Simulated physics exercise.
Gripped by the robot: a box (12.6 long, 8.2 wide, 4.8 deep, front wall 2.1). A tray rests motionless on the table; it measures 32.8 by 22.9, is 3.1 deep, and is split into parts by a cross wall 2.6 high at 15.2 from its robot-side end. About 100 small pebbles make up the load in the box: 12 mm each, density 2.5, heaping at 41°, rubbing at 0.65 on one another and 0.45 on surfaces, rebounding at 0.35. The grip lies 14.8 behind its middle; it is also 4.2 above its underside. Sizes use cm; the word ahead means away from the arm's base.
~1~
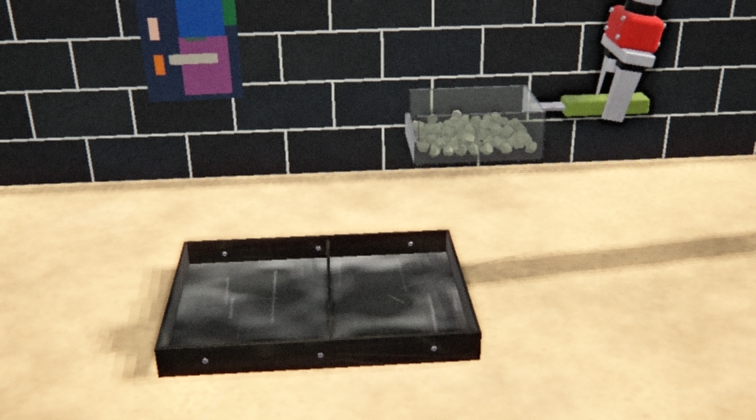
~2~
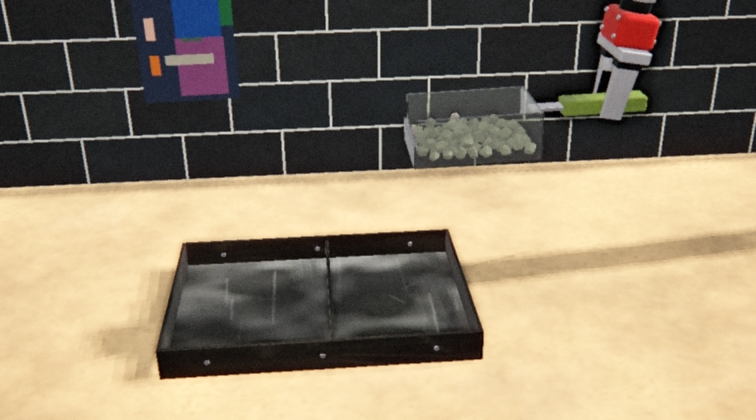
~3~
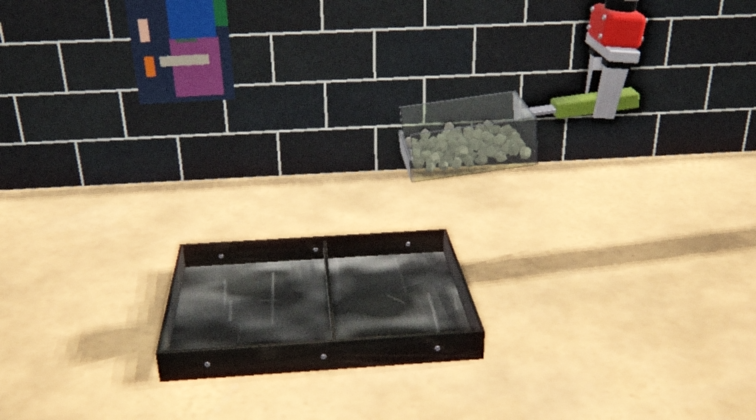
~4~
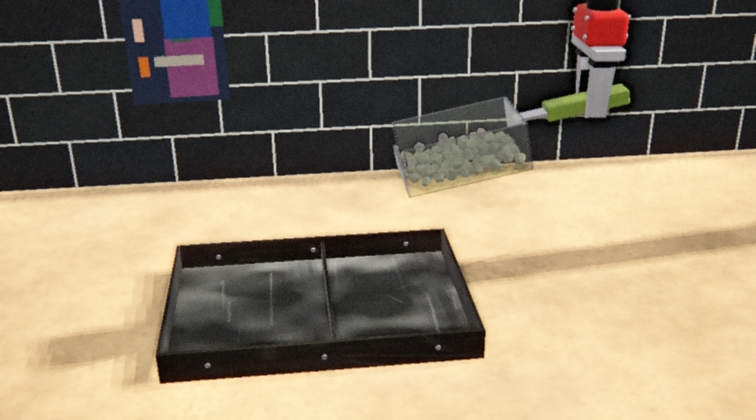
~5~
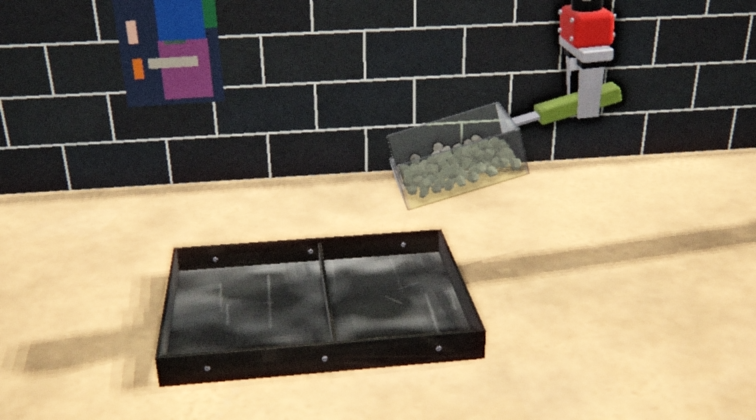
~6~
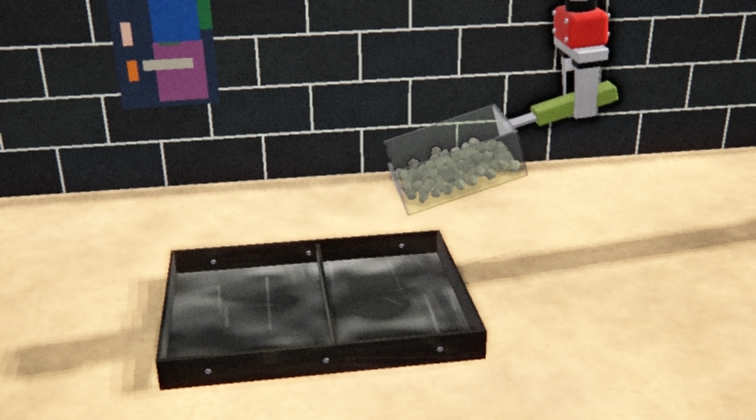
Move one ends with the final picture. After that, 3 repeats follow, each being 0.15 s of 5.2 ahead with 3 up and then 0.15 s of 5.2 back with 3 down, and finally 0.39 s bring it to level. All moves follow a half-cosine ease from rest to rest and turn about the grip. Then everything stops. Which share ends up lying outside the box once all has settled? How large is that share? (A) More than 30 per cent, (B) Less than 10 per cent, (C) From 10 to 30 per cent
From 10 to 30 per cent.
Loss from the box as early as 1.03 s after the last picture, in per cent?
20 %.
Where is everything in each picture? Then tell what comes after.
The box floor at (472, 143), level; upper third of the load around (462, 127), from x 415 to 530, top at y 115; 96 in the box, in the first frame.
The box floor at (471, 146), tilted 2° forward; upper third of the load around (463, 131), from x 415 to 530, top at y 120, in the second frame.
The box floor at (467, 154), tilted 6° forward; upper third of the load around (463, 140), from x 410 to 525, top at y 125, in the third frame.
The box floor at (462, 164), tilted 10° forward; upper third of the load around (483, 147), from x 405 to 520, top at y 135, in the fourth frame.
The box floor at (459, 173), tilted 14° forward; upper third of the load around (485, 154), from x 400 to 515, top at y 140, in the fifth frame.
The box floor at (457, 176), tilted 16° forward; upper third of the load around (485, 156), from x 400 to 515, top at y 140; 96 in the box, in the sixth frame.
Then, 0.52 s on, tilted 16° forward, highest piece 20 above the table; 85 in the box, 8 in the robot-side part, 1 in the far-side part, 2 in flight or on a rim.
Then, 1.03 s on, tilted 12° forward, highest piece 19 above the table; 79 in the box, 13 in the robot-side part, 4 in the far-side part.
Then, 1.49 s on, level, highest piece 22 above the table; 79 in the box, 13 in the robot-side part, 4 in the far-side part.
Then, 2.54 s on, level, highest piece 22 above the table; 79 in the box, 13 in the robot-side part, 4 in the far-side part.
In the end, 79 in the box, 13 in the robot-side part, 4 in the far-side part. That is 18 % outside the box.
